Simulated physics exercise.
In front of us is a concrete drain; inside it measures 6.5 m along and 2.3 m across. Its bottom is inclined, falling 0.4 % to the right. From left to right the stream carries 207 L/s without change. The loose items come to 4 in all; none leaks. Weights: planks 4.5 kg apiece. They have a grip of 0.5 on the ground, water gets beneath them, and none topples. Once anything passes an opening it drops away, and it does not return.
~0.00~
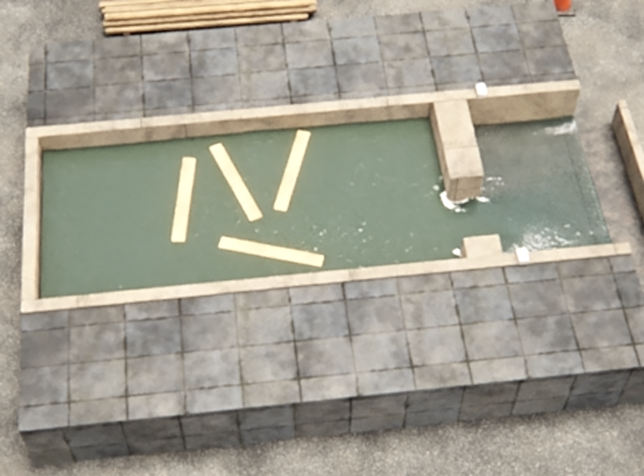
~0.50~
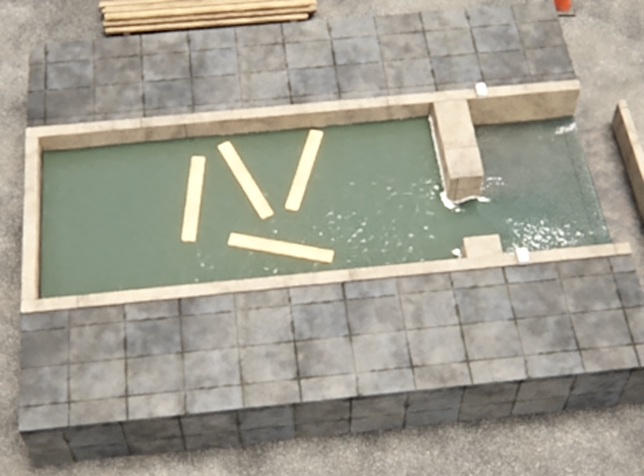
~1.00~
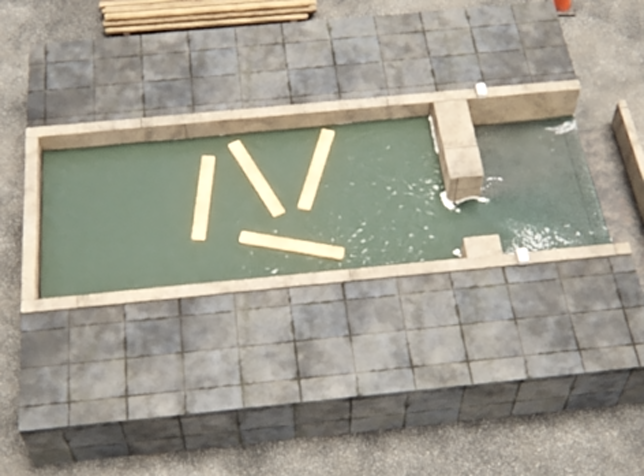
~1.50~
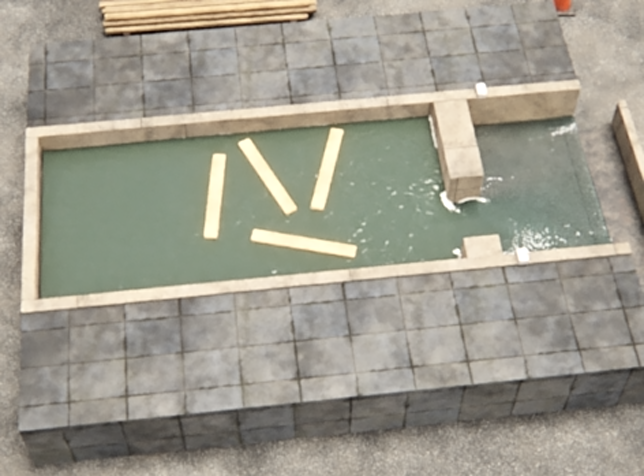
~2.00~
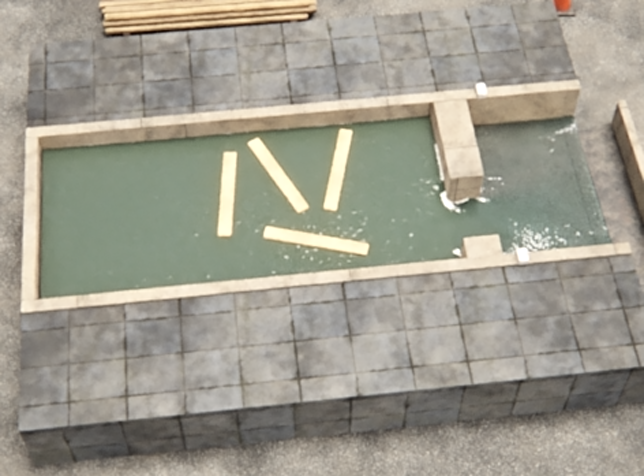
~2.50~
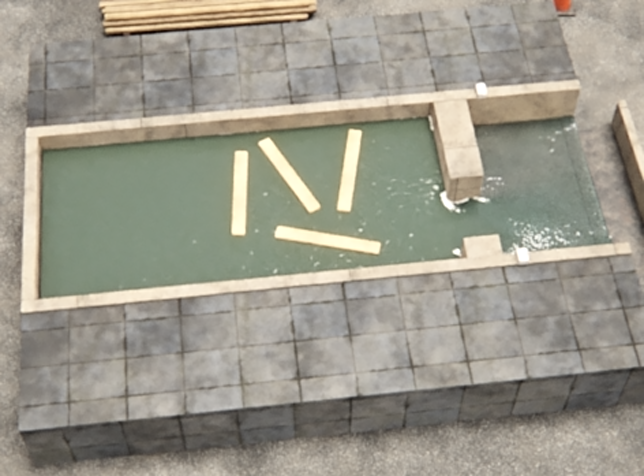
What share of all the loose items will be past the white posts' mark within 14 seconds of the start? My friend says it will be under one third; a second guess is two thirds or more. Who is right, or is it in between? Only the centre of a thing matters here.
The second guess is right.
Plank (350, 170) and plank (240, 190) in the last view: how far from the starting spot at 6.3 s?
Respectively, 200 cm and 200 cm.
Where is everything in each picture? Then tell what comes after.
In the first picture, a plank at (292, 170), afloat; a plank at (184, 199) floats; about 3280 L in view; 0 of 4 have shifted.
In the second picture, a plank at (304, 169), afloat, 14 cm from its start; a plank at (193, 198) floats, 12 cm from its start; about 3290 L in view; 4 of 4 have shifted.
In the third picture, a plank at (316, 168), afloat, 29 cm from its start; a plank at (203, 197), afloat, 23 cm from its start; 27 cm deep round most things; 4 of 4 have shifted.
In the fourth picture, a plank at (327, 168) floats, 42 cm from its start; a plank at (215, 195), afloat, 37 cm from its start; about 3310 L in view; 4 of 4 have shifted.
In the fifth picture, a plank at (338, 169) floats, 55 cm from its start; a plank at (227, 193), afloat, 52 cm from its start; about 3320 L in view; 4 of 4 have shifted.
In the sixth picture, a plank at (350, 169), afloat, 69 cm from its start; a plank at (240, 192) floats, 67 cm from its start; about 3330 L in view; 4 of 4 have shifted.
After 3.5 s 0 of 4 are over the mark; 4 afloat.
After 6.3 s 1 of 4 are over the mark; 4 afloat.
After 10.0 s 4 of 4 are over the mark; 0 afloat.
After 14.0 s 4 of 4 are over the mark; 0 afloat.
